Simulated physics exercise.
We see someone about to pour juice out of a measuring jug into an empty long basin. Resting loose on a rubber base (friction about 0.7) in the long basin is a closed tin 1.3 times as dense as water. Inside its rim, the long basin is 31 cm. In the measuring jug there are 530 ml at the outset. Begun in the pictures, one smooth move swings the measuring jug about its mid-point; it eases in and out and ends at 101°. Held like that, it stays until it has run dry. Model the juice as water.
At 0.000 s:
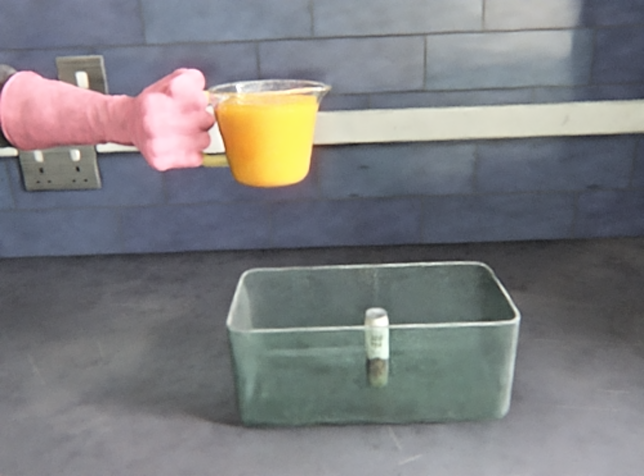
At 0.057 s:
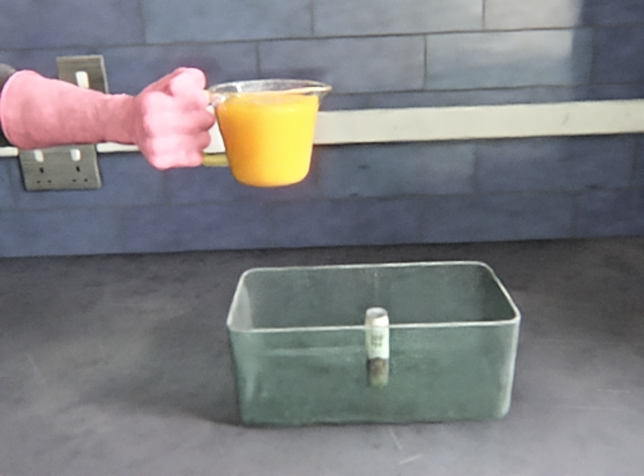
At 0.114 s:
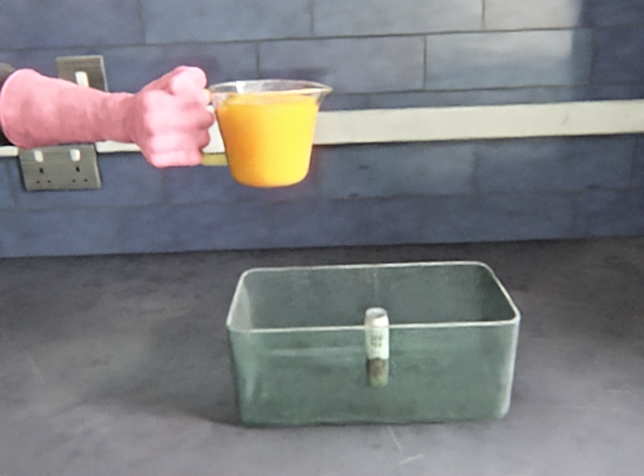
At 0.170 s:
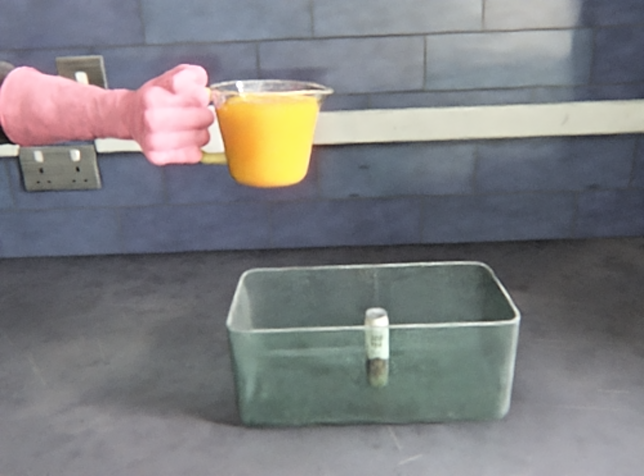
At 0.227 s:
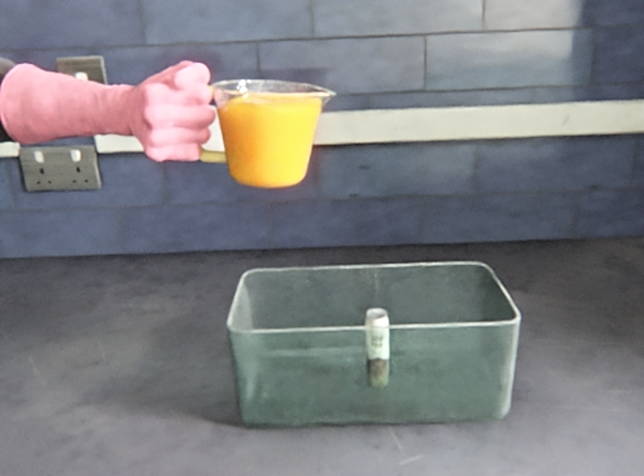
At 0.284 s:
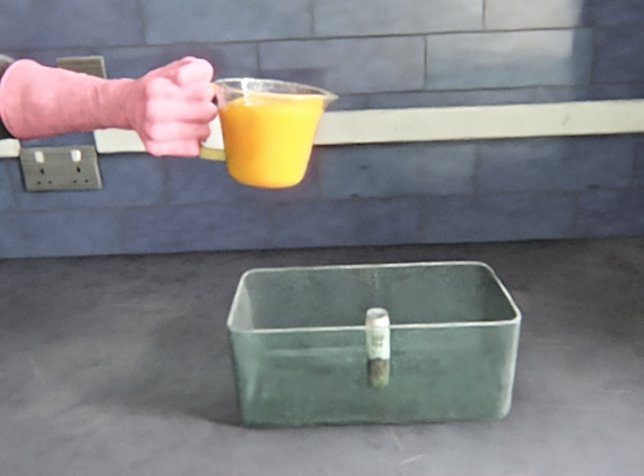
On a dark worktop, a pink-gloved hand holds a jug of orange liquid above a clear basin, tilting it slightly rightward.
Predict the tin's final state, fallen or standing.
It will make it through.
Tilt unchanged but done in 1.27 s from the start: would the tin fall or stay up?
In that case the tin stays vertical.
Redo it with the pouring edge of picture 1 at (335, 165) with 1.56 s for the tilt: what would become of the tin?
Result: Tin upright.
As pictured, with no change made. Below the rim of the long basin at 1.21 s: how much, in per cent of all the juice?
I'd put it at roughly 62 per cent.
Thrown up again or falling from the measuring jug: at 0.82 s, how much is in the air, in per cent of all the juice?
Near 20 per cent of it all.
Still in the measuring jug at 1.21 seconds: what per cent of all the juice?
About 18 percent.
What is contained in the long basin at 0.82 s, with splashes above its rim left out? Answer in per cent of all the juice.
The basin holds roughly 6 in a hundred parts at that moment.
By 0.82 s the tilt is 54° and 74 per cent is still to pour; the tin stands where it began.
By 1.21 s the tilt is 89° and 18 per cent is still to pour; the tin stands where it began.
By 1.62 s the tilt is 101° and 0 per cent is still to pour; the tin stands where it began.
By 2.06 s the tilt is 101° and 0 per cent is still to pour; the tin stands where it began.
At rest the tin stands where it began.
